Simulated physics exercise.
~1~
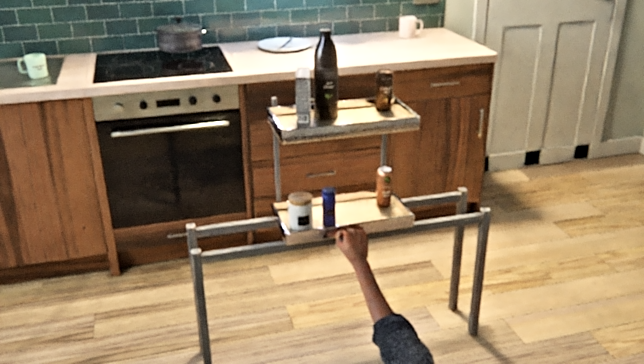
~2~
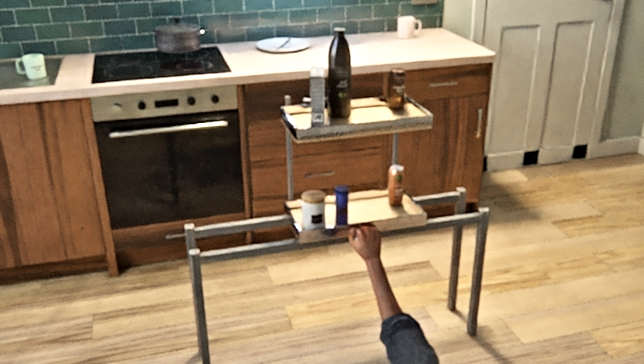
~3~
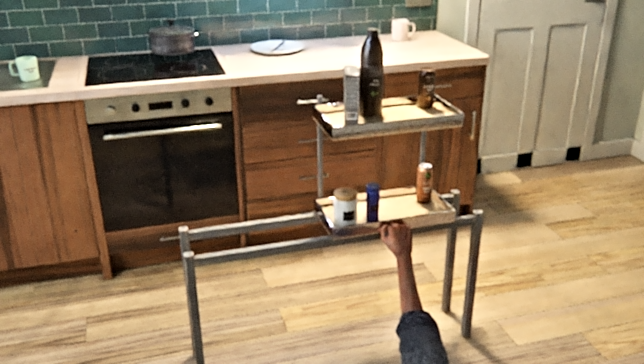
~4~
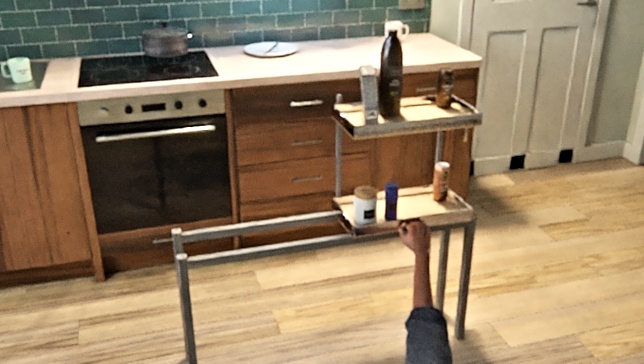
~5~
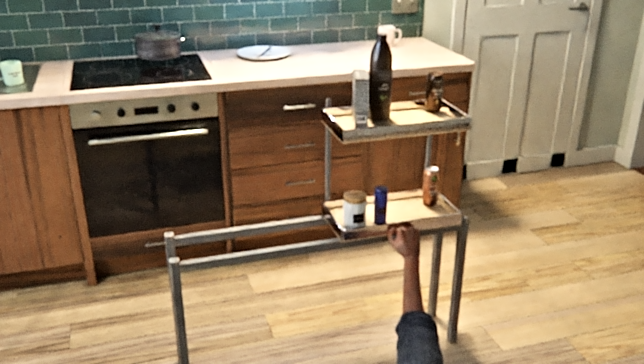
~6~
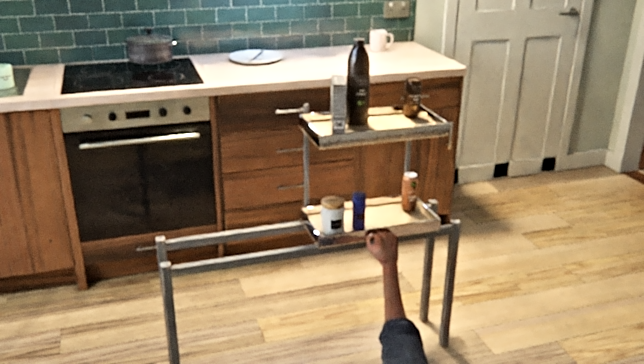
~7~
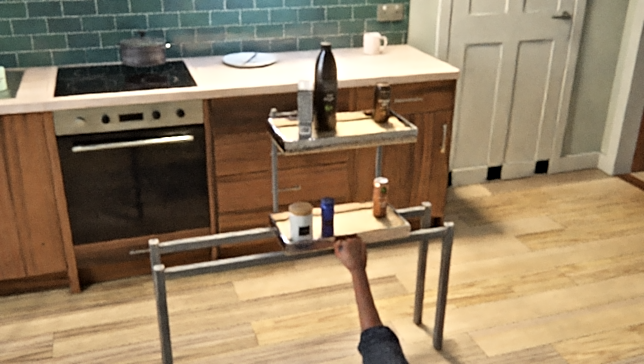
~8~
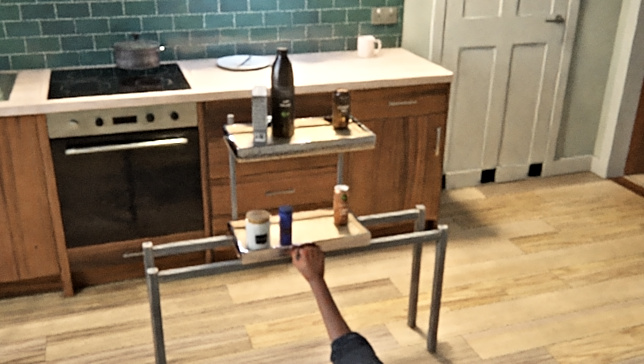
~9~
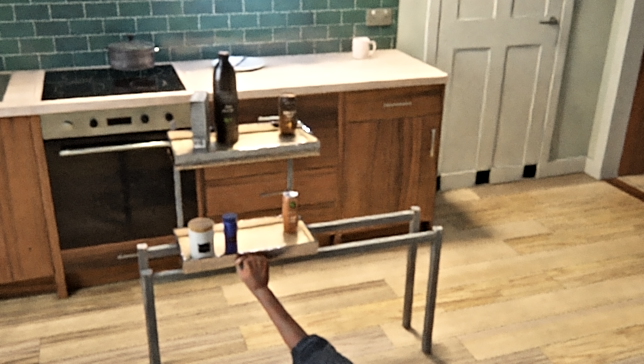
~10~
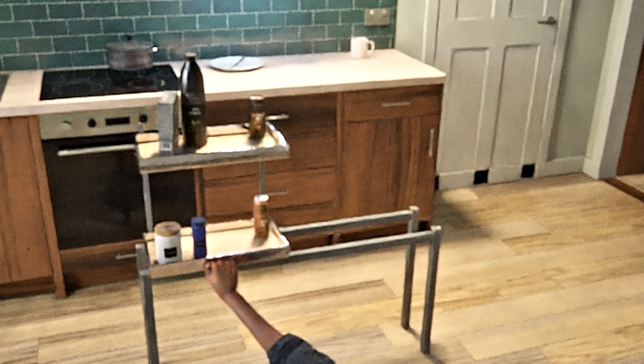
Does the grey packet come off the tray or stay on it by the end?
The grey packet stays on the tray, still standing on the upper level beside the black bottle.
